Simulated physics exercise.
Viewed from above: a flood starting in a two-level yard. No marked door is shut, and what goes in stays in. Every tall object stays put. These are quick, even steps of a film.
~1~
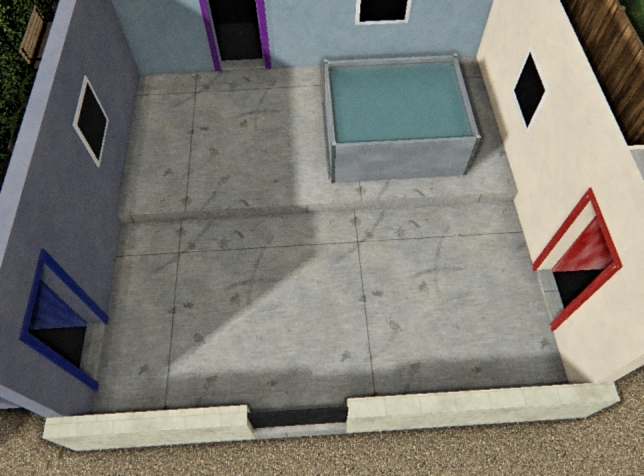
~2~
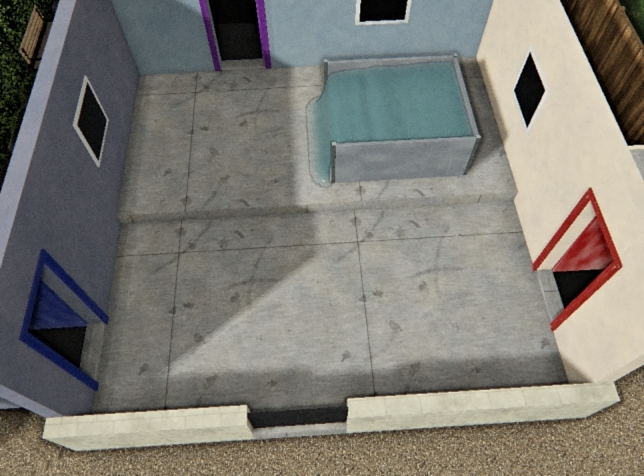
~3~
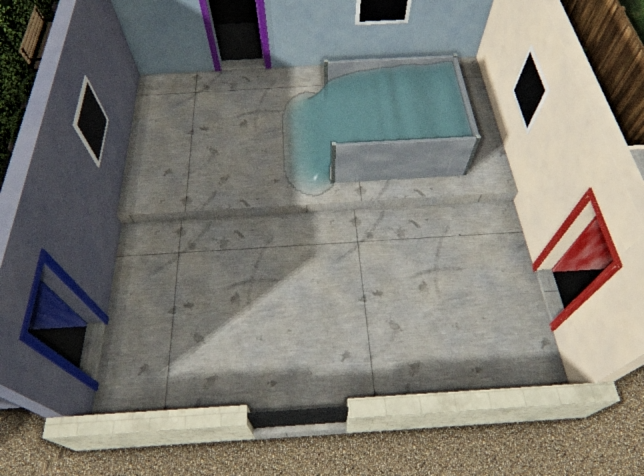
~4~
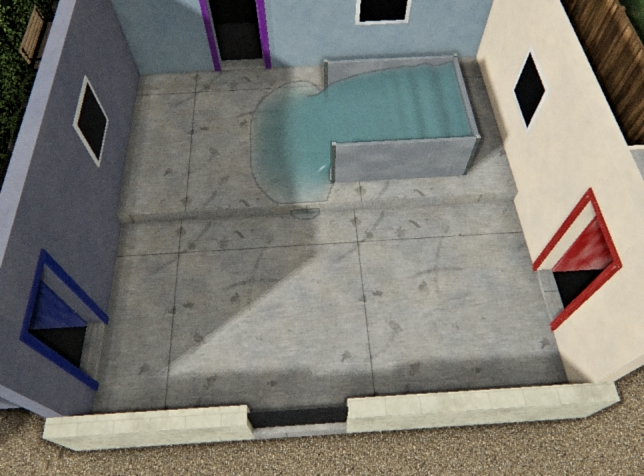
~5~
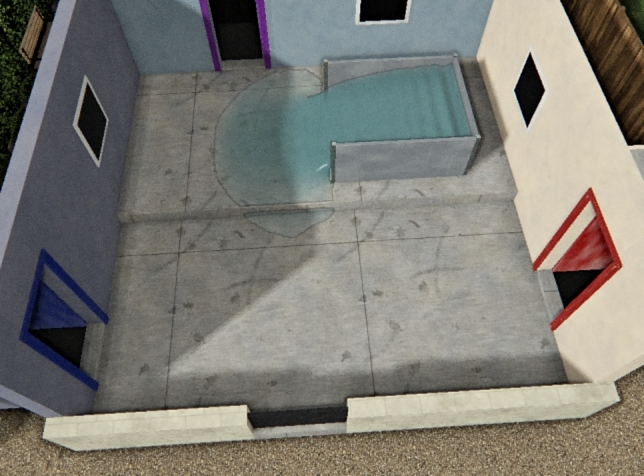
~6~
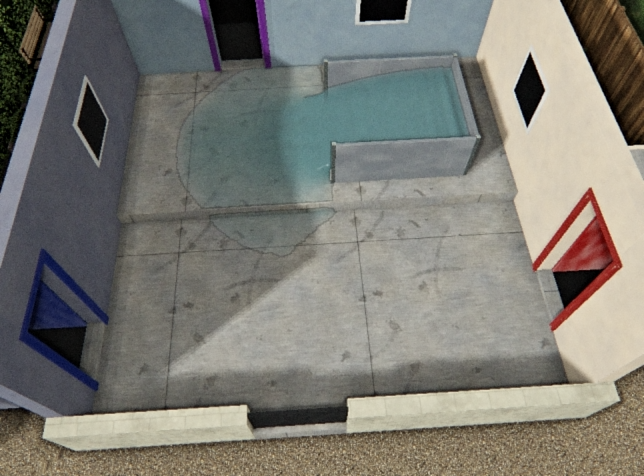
In a walled concrete yard with blue, purple and red doorframes, water pours from the open left side of a raised grey tank, spreads leftward across the upper level, and runs over the low step onto the paving below.
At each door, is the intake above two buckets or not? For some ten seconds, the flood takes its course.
Purple door: Above, blue door: Above, red door: Above.
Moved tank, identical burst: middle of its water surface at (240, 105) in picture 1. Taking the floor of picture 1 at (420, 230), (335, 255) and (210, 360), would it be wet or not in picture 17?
Result: Spared; spared; inundated.
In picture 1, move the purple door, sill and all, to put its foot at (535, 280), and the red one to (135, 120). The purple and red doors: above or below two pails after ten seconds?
So the purple door goes beyond the limit; as for the red door, it goes beyond the limit.
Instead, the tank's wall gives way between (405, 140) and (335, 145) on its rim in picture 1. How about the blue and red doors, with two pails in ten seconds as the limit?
Door by door, the blue door exceeds it and the red door exceeds it.
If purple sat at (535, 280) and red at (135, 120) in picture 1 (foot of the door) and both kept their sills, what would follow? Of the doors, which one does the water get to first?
That would be the red one.
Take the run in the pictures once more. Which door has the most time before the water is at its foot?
Answer: The red-painted one.
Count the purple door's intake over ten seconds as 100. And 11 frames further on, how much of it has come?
Near 20 in a hundred.
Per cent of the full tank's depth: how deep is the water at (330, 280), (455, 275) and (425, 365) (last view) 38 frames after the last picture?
First 2, next 4, last 6 in a hundred.
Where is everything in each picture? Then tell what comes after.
The first picture shows still water in the water tank at (397, 101).
In the second picture, the front is at (318, 99), out from the gap at (331, 126).
In the third picture, the front is at (303, 96), out from the gap at (331, 129).
In the fourth picture, water pours out at (331, 131) and has run to (284, 88).
In the fifth picture, water pours out at (331, 131) and has run to (222, 123).
In the sixth picture, water pours out at (331, 131) and has run to (182, 140).
A moment on, water covers 40 % of the floor; the purple door under two buckets in, the blue door not reached, the red door not reached.
Next, water covers 45 % of the floor; the purple door over two buckets in, the blue door wet at the sill, nothing in, the red door not reached.
Then, water covers 50 % of the floor; the purple door far over two buckets in, the blue door under two buckets in, the red door not reached.
Later, water covers 90 % of the floor; the purple door far over two buckets in, the blue door over two buckets in, the red door under two buckets in.
In the end, water covers 95 % of the floor; the purple door far over two buckets in, the blue door far over two buckets in, the red door over two buckets in.
